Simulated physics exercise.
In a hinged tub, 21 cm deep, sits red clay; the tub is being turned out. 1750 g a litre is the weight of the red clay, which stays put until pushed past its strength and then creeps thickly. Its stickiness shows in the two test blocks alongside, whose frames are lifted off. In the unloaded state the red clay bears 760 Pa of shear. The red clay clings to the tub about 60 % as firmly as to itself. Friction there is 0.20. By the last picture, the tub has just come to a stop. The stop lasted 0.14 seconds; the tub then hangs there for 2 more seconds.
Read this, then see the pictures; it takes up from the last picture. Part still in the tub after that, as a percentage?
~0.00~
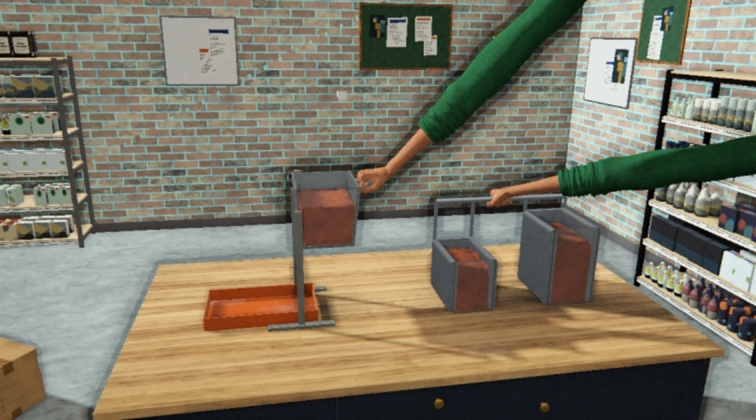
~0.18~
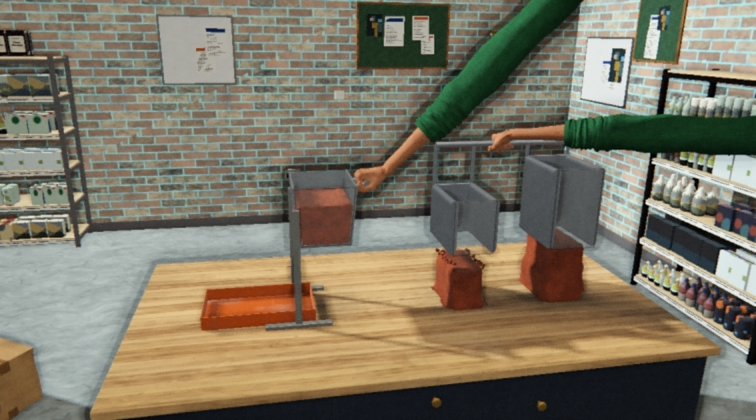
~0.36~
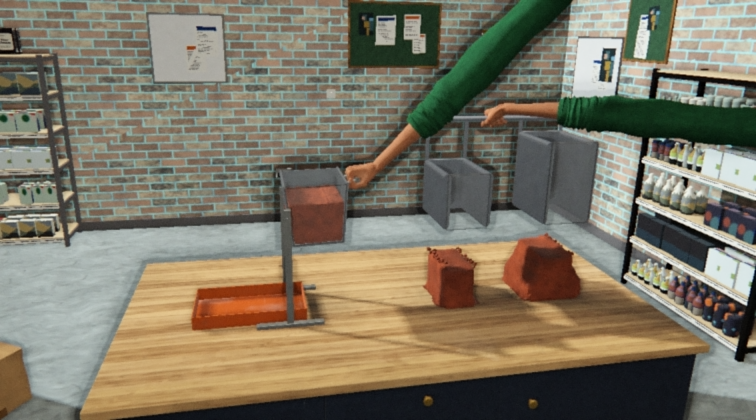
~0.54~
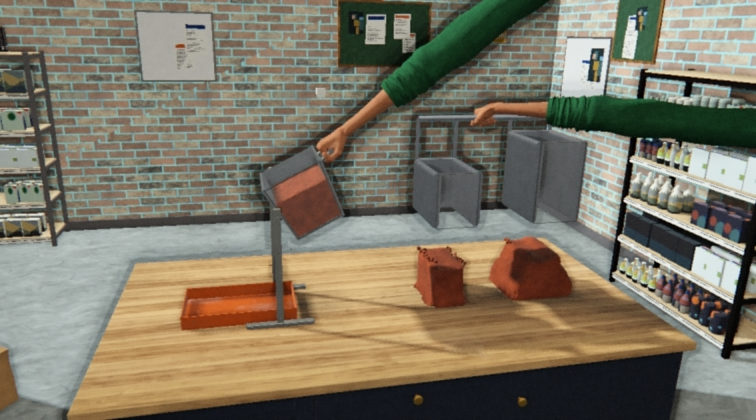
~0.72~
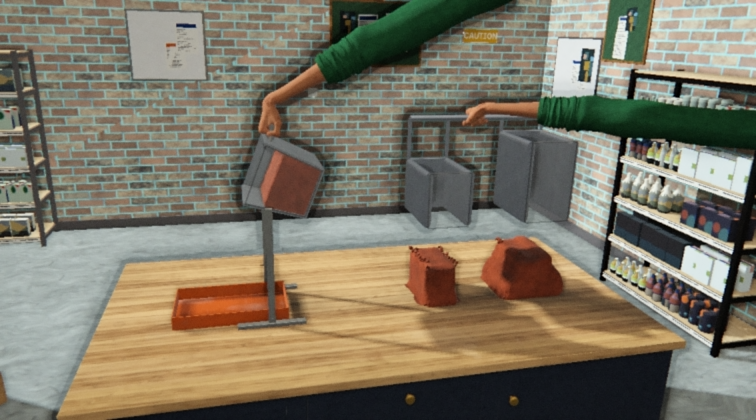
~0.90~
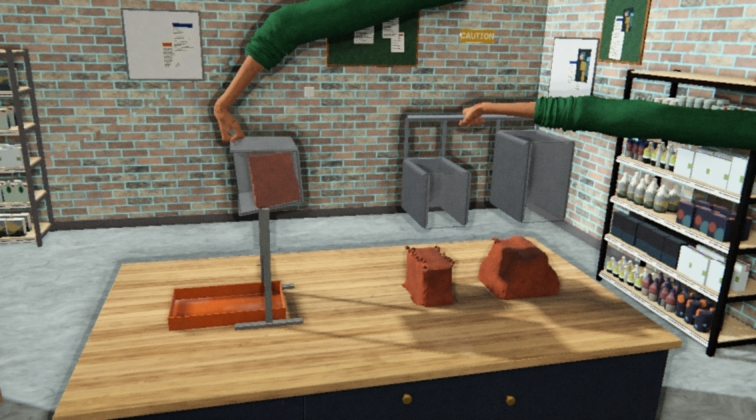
Close to 46 %.
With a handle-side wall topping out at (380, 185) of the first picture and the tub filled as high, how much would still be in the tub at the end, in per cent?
Close to 35 per cent would still be in the tub.
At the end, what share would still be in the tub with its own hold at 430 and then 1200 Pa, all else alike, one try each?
The two runs give near 45 % and near 100 % respectively.
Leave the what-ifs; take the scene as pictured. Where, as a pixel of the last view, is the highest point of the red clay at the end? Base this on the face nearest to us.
Roughly at pixel (279, 177).
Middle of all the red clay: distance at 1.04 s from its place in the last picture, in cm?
Displacement noted: Approx. 3 cm... about that.
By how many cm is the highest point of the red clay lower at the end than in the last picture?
8 cm or so.
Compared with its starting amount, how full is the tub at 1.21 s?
Some 95 per cent.
By 1.04 s, the tub is at 95 degrees and holds 100 %.
By 1.21 s, the tub is at 95 degrees and holds 93 %.
By 1.38 s, the tub is at 95 degrees and holds 78 %.
By 1.55 s, the tub is at 95 degrees and holds 62 %.
By 2.90 s, at the end, the tub is at 95 degrees and holds 46 %.
